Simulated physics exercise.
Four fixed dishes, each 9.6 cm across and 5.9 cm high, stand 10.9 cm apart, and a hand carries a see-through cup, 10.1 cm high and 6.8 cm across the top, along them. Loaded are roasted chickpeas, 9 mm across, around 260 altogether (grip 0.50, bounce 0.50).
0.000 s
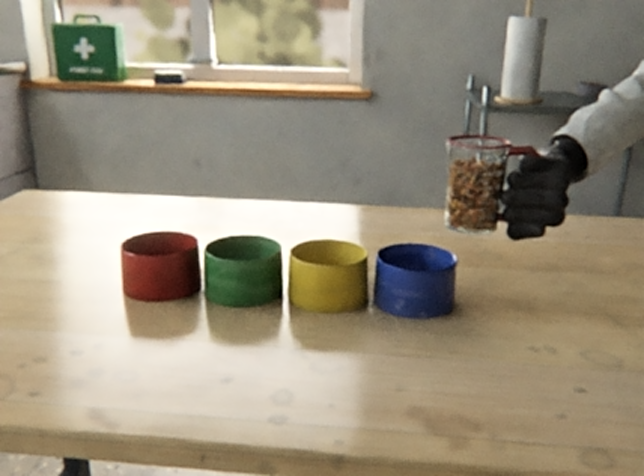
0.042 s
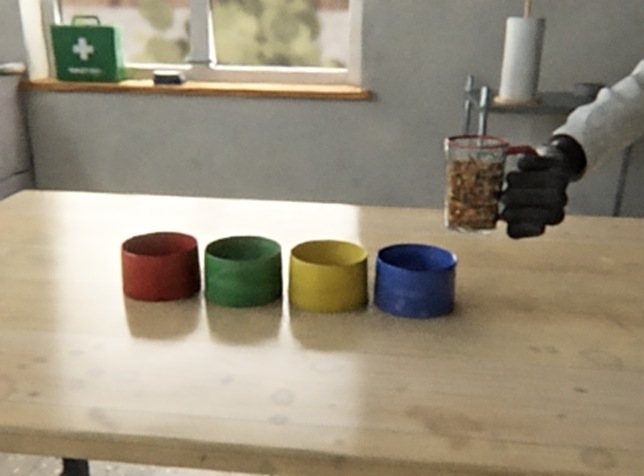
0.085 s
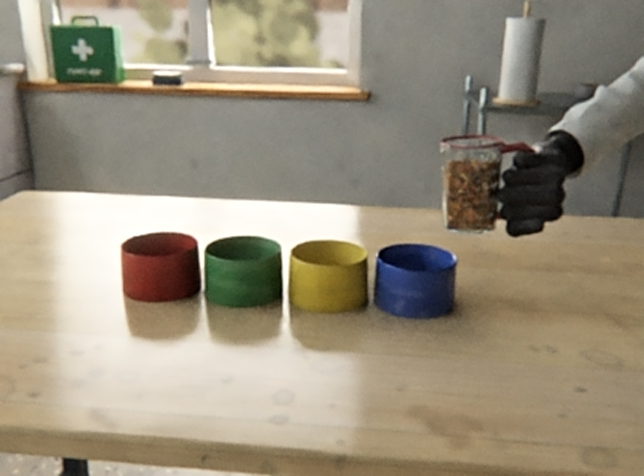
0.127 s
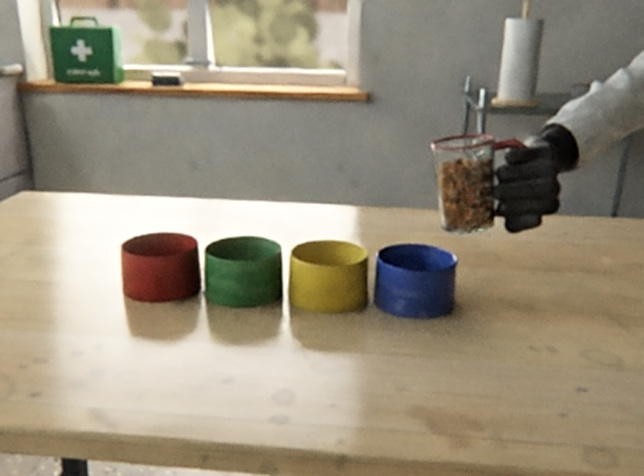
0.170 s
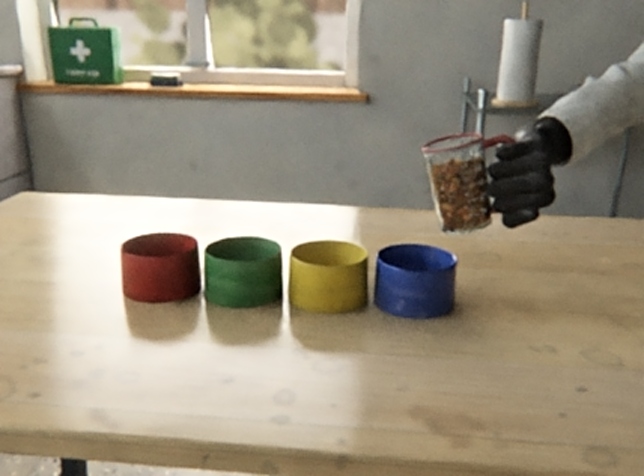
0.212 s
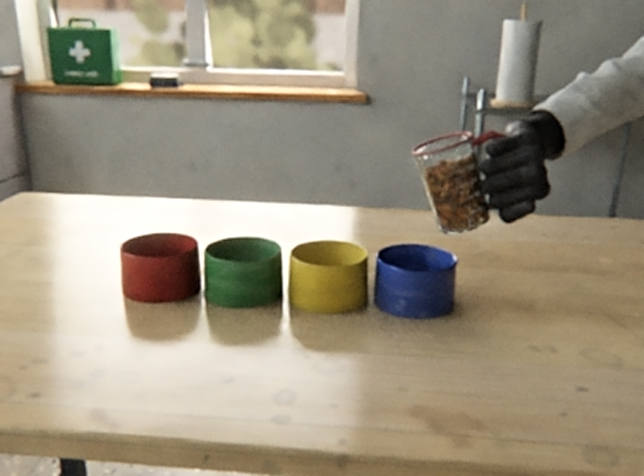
Four open round dishes, red, green, yellow and blue from left to right, stand in a row on a pale wooden table, seen from slightly above in a grey-walled room. Behind are a window, a green first-aid box and a paper roll, while a black-gloved hand at right holds a clear cup of brown pieces. The hand shifts slightly left, gradually tilting the cup leftward, as the camera stays still.
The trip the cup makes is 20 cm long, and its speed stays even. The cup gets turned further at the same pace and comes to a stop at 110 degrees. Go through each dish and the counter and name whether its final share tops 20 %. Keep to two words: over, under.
As I see it, red: Keeps a fifth or less. Blue: Keeps a fifth or less. Green: Keeps more than a fifth. Yellow: Keeps a fifth or less. Counter: Keeps a fifth or less.
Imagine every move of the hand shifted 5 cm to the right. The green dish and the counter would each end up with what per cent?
I'd expect green at 10 and the counter at 20.
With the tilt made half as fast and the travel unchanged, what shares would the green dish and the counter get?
In the green dish 100; on the counter 0.
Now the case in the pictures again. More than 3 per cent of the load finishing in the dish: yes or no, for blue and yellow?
Well, blue gets a cross and yellow gets a tick.
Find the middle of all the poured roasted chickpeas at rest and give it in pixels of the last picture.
Estimated resting centre: Around (248, 279).
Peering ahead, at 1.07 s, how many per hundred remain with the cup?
Reading: Approx. 70 %.
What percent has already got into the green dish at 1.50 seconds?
Near 65 per cent so far.
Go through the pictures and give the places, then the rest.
In the first frame, cup at (475, 185), tilt 0 degrees, lip at (449, 141), moved 0.0 cm; middle of the pieces at (478, 193); blue dish at (416, 257); yellow dish at (328, 252); green dish at (243, 248); red dish at (160, 243).
In the second frame, cup at (474, 185), tilt 1 degrees, lip at (447, 141), moved 0.1 cm; middle of the pieces at (477, 193).
In the third frame, cup at (471, 184), tilt 4 degrees, lip at (442, 143), moved 0.5 cm; middle of the pieces at (474, 193).
In the fourth frame, cup at (465, 184), tilt 9 degrees, lip at (433, 145), moved 1.1 cm; middle of the pieces at (470, 192).
In the fifth frame, cup at (459, 184), tilt 14 degrees, lip at (423, 149), moved 1.8 cm; middle of the pieces at (464, 192).
In the sixth frame, cup at (453, 184), tilt 20 degrees, lip at (413, 152), moved 2.5 cm; middle of the pieces at (459, 191); blue dish at (416, 258); yellow dish at (329, 253); green dish at (243, 249); red dish at (160, 245). Its pace works out near 130 degrees a second; the hand travels 16 cm a second.
After 0.73 s, tilt 87 degrees; cup holds 100 %.
After 1.07 s, tilt 110 degrees; cup holds 70 %, green 5 %, yellow 15 %.
After 1.50 s, tilt 110 degrees; cup holds 15 %, green 65 %, yellow 10 %.
By 2.2 s all is still; red 0 %, blue 0 %, green 80 %, yellow 10 %, counter 10 %.
